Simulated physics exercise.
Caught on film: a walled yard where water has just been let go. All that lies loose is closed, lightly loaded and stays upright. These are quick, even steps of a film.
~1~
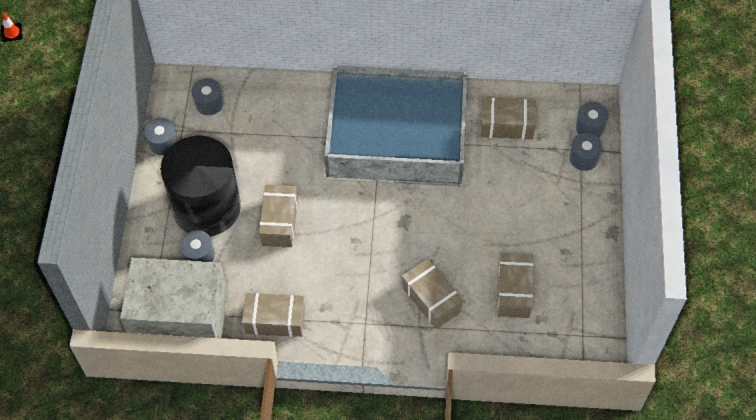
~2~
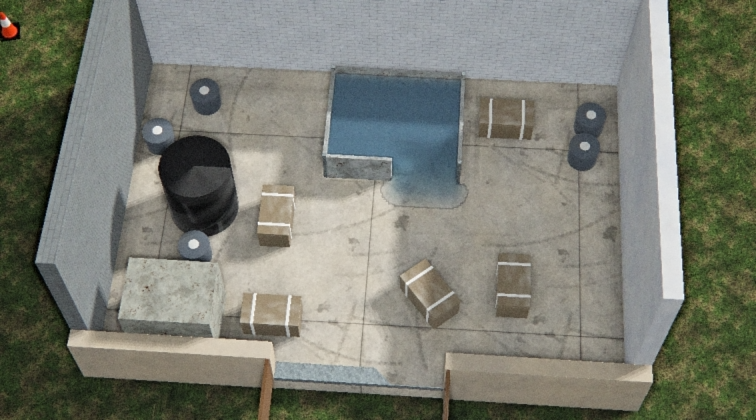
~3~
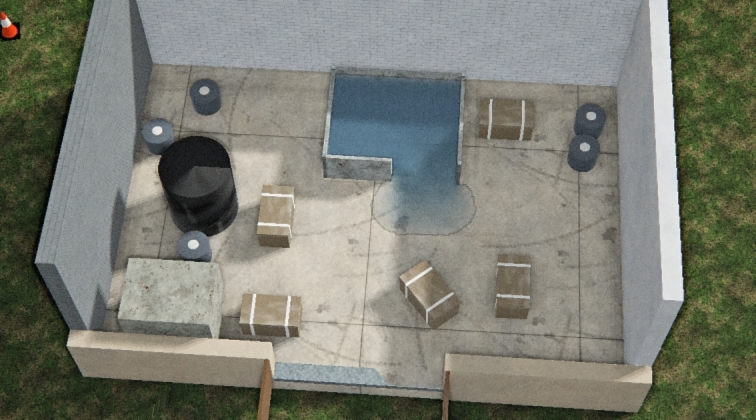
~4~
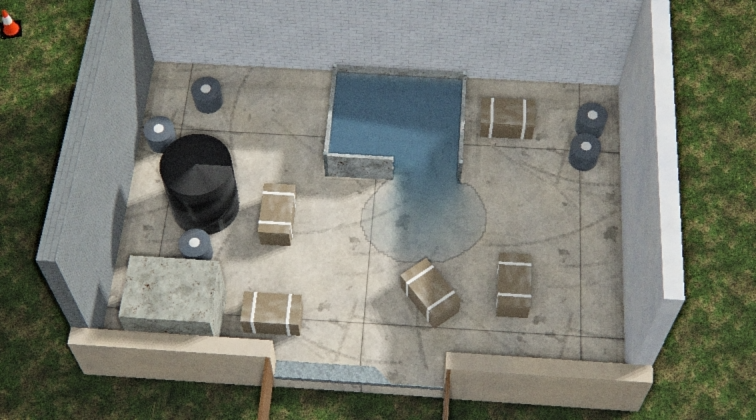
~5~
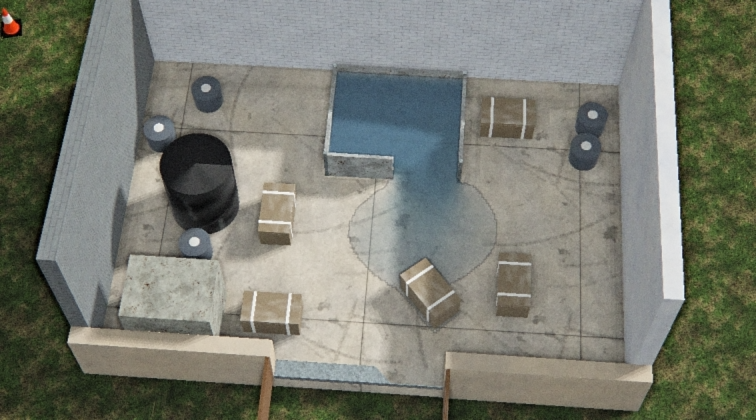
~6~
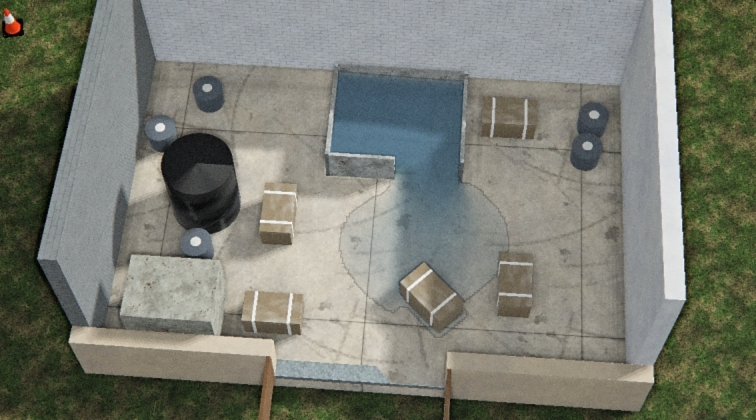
Water lies deep blue in a low-walled tank against the back wall of a grey concrete yard, seen from high above with grass outside. Tan crates with pale straps stand about the floor, with blue-grey drums at both sides, a black cylinder and a pale block at left. Through a gap opened in the tank's front right, water spreads forward in a widening rounded sheet, reaching around the tilted crate, which barely shifts, while the view wavers very slightly.
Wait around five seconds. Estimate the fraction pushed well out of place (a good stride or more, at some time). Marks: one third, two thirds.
That comes to not even a third.
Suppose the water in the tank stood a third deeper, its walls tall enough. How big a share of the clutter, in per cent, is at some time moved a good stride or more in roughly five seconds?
I make it 20 per cent.
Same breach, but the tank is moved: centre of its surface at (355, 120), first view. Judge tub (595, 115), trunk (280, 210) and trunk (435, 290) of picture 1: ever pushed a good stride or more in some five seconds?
As listed: Under that, no, swept aside.
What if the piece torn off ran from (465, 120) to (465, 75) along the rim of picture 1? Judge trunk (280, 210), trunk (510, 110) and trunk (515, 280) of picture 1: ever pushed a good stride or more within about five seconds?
In that order: Not that far, that far or more, yes.
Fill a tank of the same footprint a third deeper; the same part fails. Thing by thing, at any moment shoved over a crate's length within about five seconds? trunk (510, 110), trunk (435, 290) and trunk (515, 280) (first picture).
One after the other: No, pushed that far, yes.
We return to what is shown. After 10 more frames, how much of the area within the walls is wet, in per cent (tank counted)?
Near 45 in a hundred.
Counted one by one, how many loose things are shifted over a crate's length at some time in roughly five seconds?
2 of them.
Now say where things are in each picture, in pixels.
In the first frame, a trunk at (433, 288) rests on the ground; a trunk at (278, 209) rests on the ground; 0 of 10 have shifted.
In the second frame, a trunk at (430, 288), on the bottom; a trunk at (276, 209) rests on the ground; 0 of 10 have shifted.
In the third frame, a trunk at (430, 289), on the bottom; a trunk at (276, 210), on the bottom; 0 of 10 have shifted.
In the fourth frame, a trunk at (431, 287), on the bottom; a trunk at (277, 208) rests on the ground; 0 of 10 have shifted.
In the fifth frame, a trunk at (431, 287), on the bottom; a trunk at (277, 207) rests on the ground; 0 of 10 have shifted.
In the sixth frame, a trunk at (432, 291) rests on the ground, close to its start; a trunk at (278, 207), on the bottom; 1 of 10 have shifted.
A moment on, 1 of 10 are well off their spots; 0 afloat.
Next, 2 of 10 are well off their spots; 1 afloat.
Later, 2 of 10 are well off their spots; 1 afloat.
In the end, 2 of 10 are well off their spots, and 2 have been at some point; 1 afloat.
